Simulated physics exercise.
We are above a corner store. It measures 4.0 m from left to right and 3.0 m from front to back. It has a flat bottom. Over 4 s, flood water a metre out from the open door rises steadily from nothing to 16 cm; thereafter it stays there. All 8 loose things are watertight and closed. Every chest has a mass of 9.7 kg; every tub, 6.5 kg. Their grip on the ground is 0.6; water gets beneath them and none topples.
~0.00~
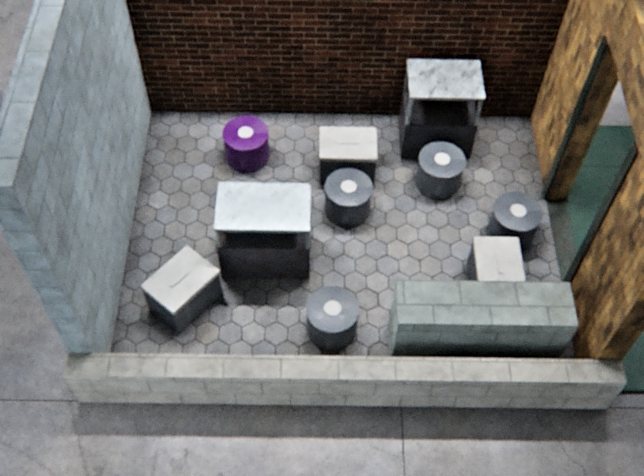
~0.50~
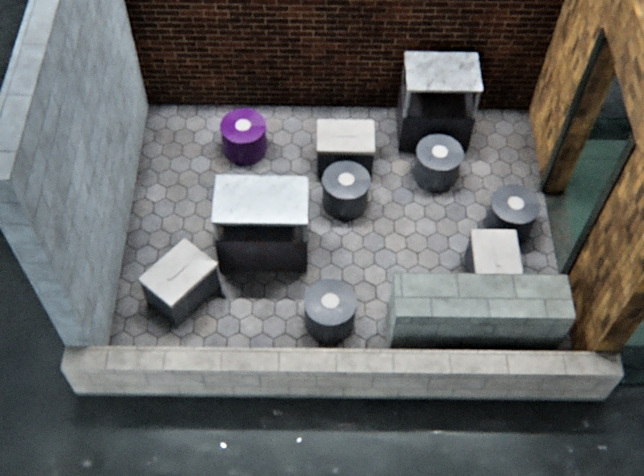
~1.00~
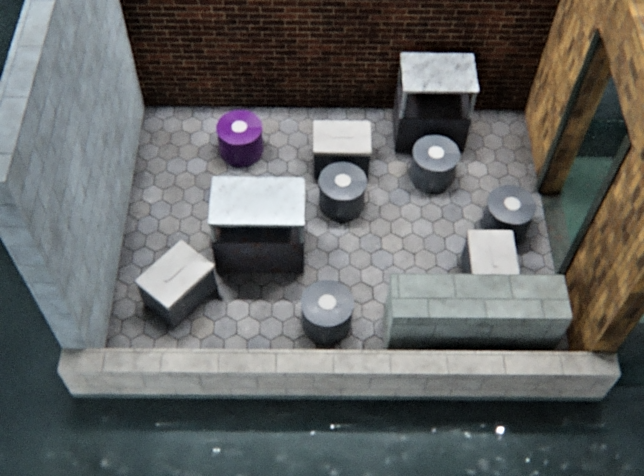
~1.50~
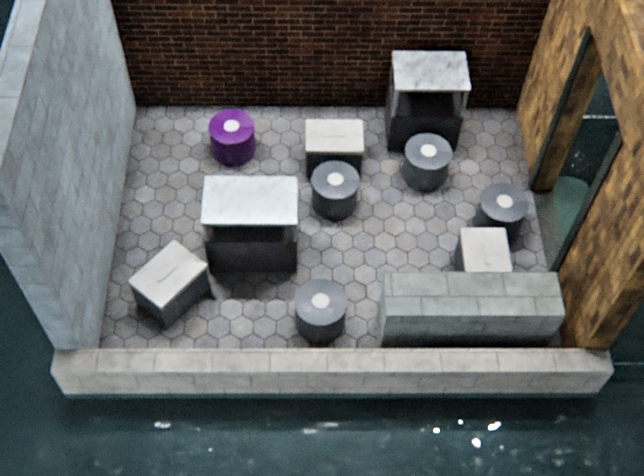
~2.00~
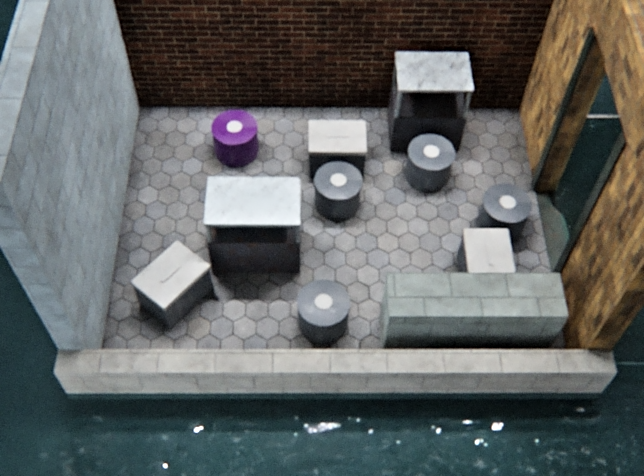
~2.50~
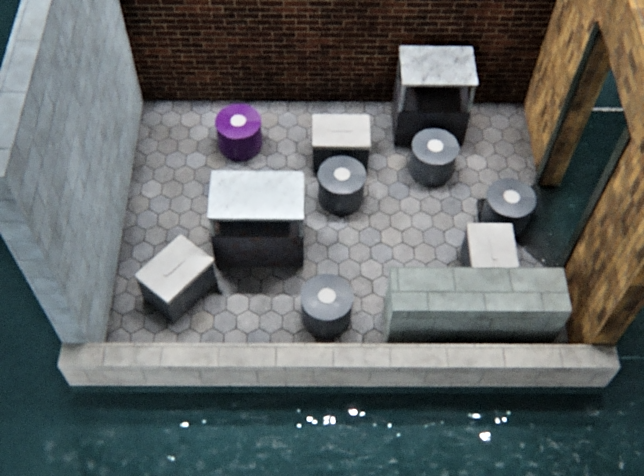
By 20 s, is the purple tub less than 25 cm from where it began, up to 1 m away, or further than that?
It is going to make a small trip.
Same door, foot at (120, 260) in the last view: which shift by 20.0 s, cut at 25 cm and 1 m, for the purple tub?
The purple tub creeps a bit.
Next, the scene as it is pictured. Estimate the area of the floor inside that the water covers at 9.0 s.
Roughly 11.0 m2 of it is wet.
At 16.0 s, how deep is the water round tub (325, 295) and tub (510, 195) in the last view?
Close to 13 and 13 centimetres.
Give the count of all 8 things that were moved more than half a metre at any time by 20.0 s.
Count: 8.
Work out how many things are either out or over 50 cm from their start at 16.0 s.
Count: 8.
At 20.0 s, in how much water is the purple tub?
Roughly 15 cm at that moment.
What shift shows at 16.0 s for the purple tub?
I'd put it at around 80 cm.
After 4.0 s the purple tub is near (238, 121), 0.0 m from its start, aground; 0 afloat.
After 9.0 s the purple tub is near (189, 102), 0.5 m from its start, afloat; 8 afloat.
After 16.0 s the purple tub is near (163, 100), 0.8 m from its start, afloat; 8 afloat.
After 20.0 s the purple tub is near (164, 140), 0.8 m from its start, afloat; 8 afloat.
